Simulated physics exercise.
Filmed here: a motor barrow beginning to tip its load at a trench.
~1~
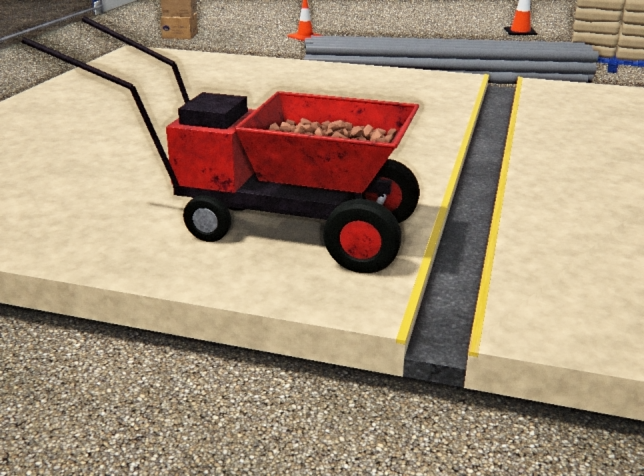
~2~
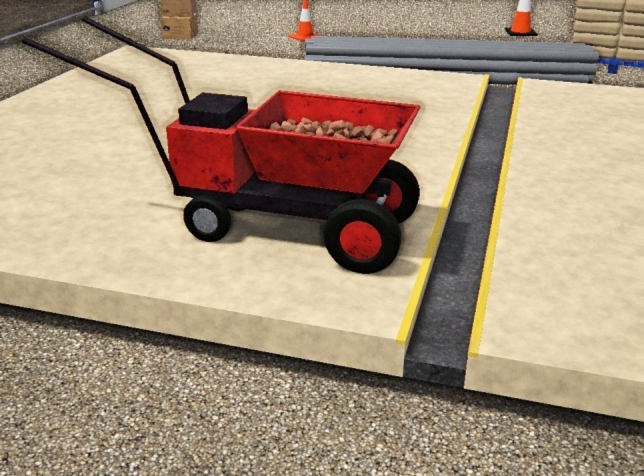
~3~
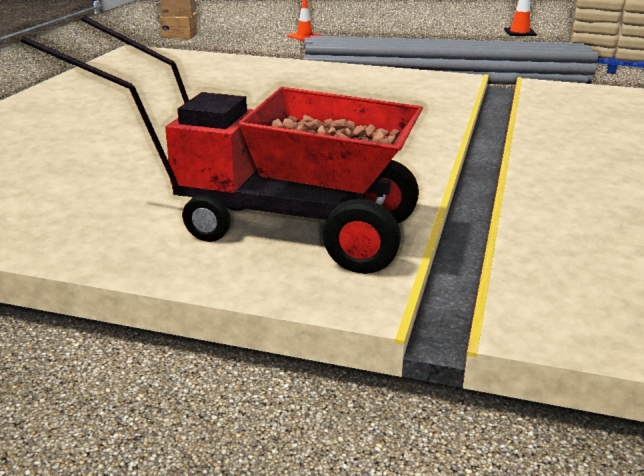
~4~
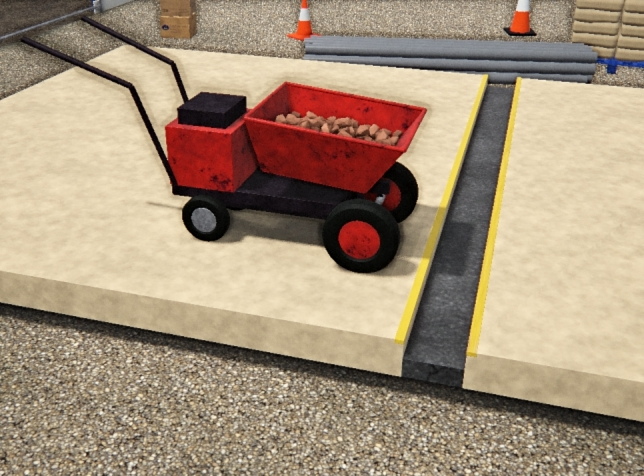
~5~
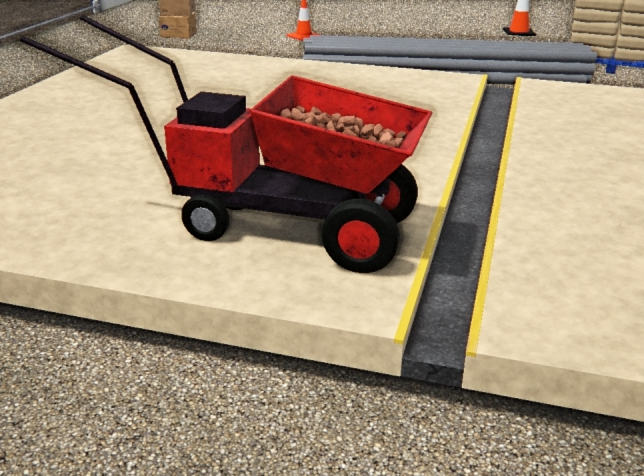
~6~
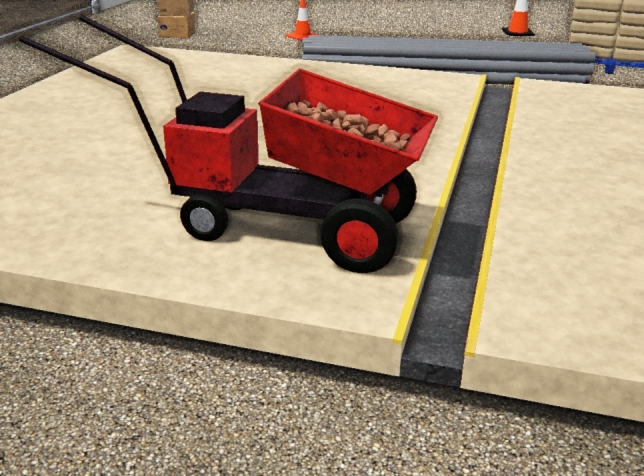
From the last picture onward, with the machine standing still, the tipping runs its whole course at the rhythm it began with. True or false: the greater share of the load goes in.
False.
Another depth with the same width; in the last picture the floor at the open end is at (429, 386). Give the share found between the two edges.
The share would be around 40 in a hundred.
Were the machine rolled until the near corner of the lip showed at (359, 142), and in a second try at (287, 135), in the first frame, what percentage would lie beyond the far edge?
20 and 0 in a hundred, in that order.
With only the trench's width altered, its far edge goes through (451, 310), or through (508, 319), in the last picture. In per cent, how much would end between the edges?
About 10 and 70 per cent.
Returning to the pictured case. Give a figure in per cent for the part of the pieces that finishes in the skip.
Around 10 in a hundred.
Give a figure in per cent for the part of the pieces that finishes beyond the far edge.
Share: Near 60 %.
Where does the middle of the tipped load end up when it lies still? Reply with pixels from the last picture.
Once it all stops, the middle lies near (504, 262).
Shortly afterwards, skip tipped steeply; the whole lot in the skip.
Next, skip tipped right over; all but a few in the skip; only a few in or heaped over the trench; only a few beyond it.
Some moments later, skip tipped right over; near a third in the skip; a little in or heaped over the trench; near half beyond it; only a few falling.
In the end, skip tipped right over; a little in the skip; near a third in or heaped over the trench; near two thirds beyond it.
